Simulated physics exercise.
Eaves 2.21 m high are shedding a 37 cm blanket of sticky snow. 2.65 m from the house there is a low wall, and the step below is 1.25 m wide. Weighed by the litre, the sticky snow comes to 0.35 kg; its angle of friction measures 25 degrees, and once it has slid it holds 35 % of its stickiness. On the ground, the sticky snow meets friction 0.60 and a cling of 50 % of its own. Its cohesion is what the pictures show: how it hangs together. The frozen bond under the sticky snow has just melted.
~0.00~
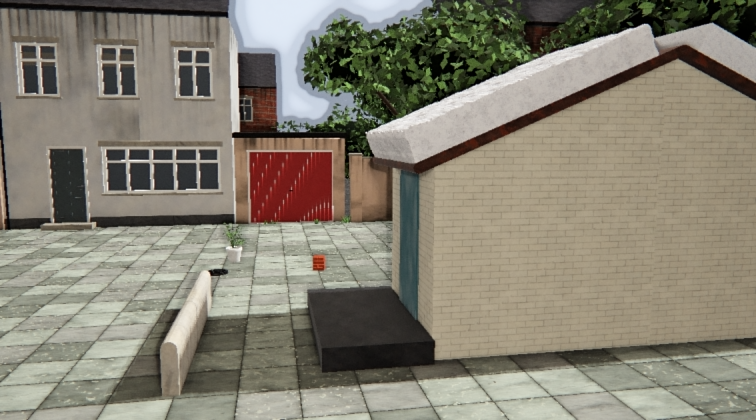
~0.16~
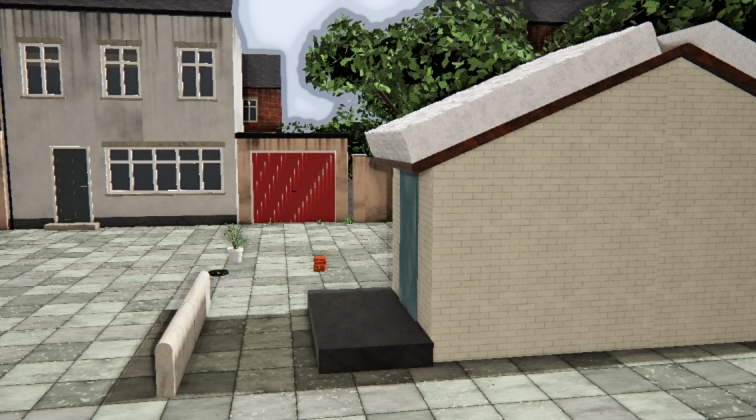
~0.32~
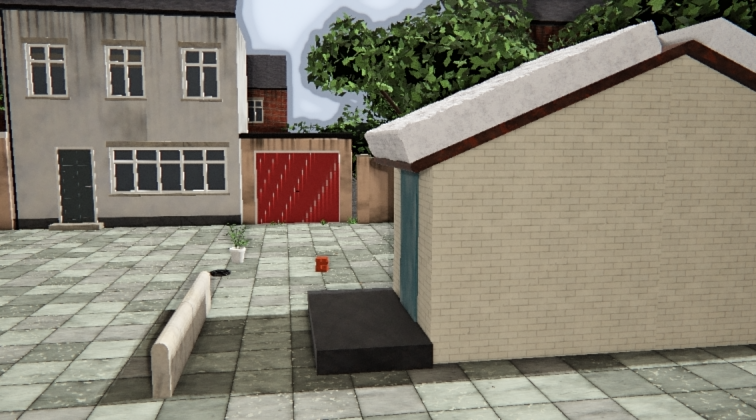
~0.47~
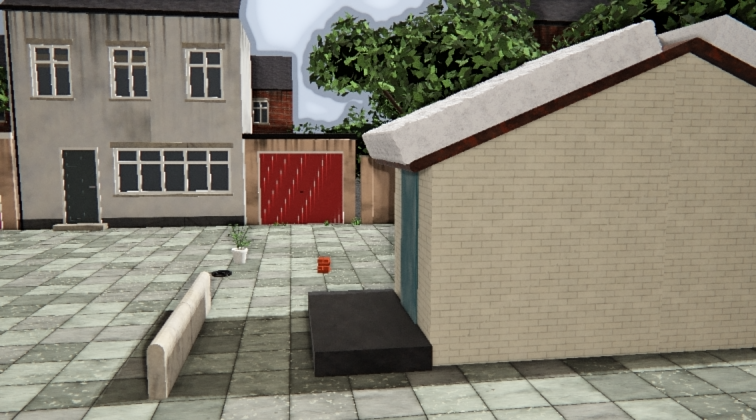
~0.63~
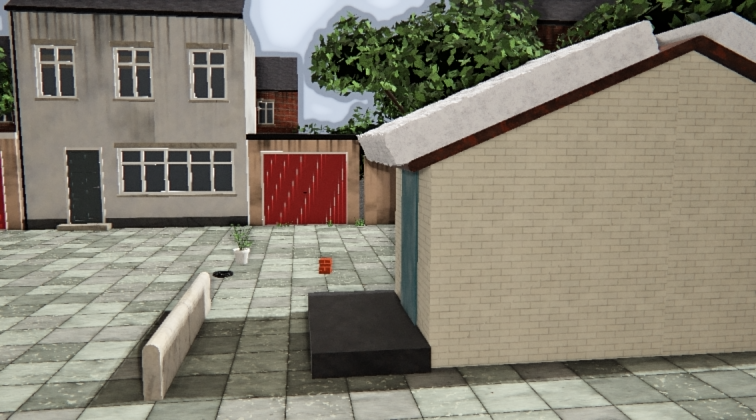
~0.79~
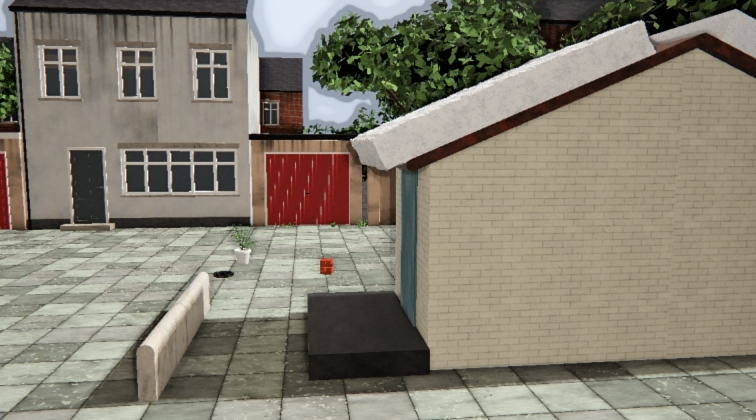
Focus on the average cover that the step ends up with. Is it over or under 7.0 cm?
Over.
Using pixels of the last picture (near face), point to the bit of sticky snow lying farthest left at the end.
It shows up near (165, 364) in the last picture.
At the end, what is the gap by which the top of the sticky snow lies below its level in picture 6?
Around 2.8 m.
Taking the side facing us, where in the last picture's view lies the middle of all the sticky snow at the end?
Near face, approx. (254, 349).
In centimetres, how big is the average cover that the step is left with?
I'd put it at around 12 cm.
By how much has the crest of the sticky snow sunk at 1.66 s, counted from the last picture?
I'd put it at near 0.4 m.
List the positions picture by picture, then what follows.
In the first picture, foremost bit of the sticky snow at (405, 131), 1 % of it past the eaves, in one piece.
In the second picture, foremost bit of the sticky snow at (402, 130), its middle shifted 9 mm, 2 % of it past the eaves, in one piece.
In the third picture, foremost bit of the sticky snow at (399, 130), its middle shifted 3.4 cm, 2 % of it past the eaves, in one piece.
In the fourth picture, foremost bit of the sticky snow at (393, 131), its middle shifted 8.1 cm, 4 % of it past the eaves, in one piece.
In the fifth picture, foremost bit of the sticky snow at (385, 134), its middle shifted 15 cm, 6 % of it past the eaves, in one piece.
In the sixth picture, foremost bit of the sticky snow at (373, 138), its middle shifted 25 cm, 10 % of it past the eaves, in one piece.
After 1.19 s, 89 % of the snow is still up on the roof and 11 % is falling or down.
After 1.66 s, 74 % of the snow is still up on the roof and 26 % is falling or down.
After 2.13 s, 45 % of the snow is still up on the roof and 55 % is falling or down.
After 2.60 s, 8 % of the snow is still up on the roof and 92 % is falling or down.
After 4.70 s, none of the snow is still up on the roof and the snow on the step is 12 cm deep on average.
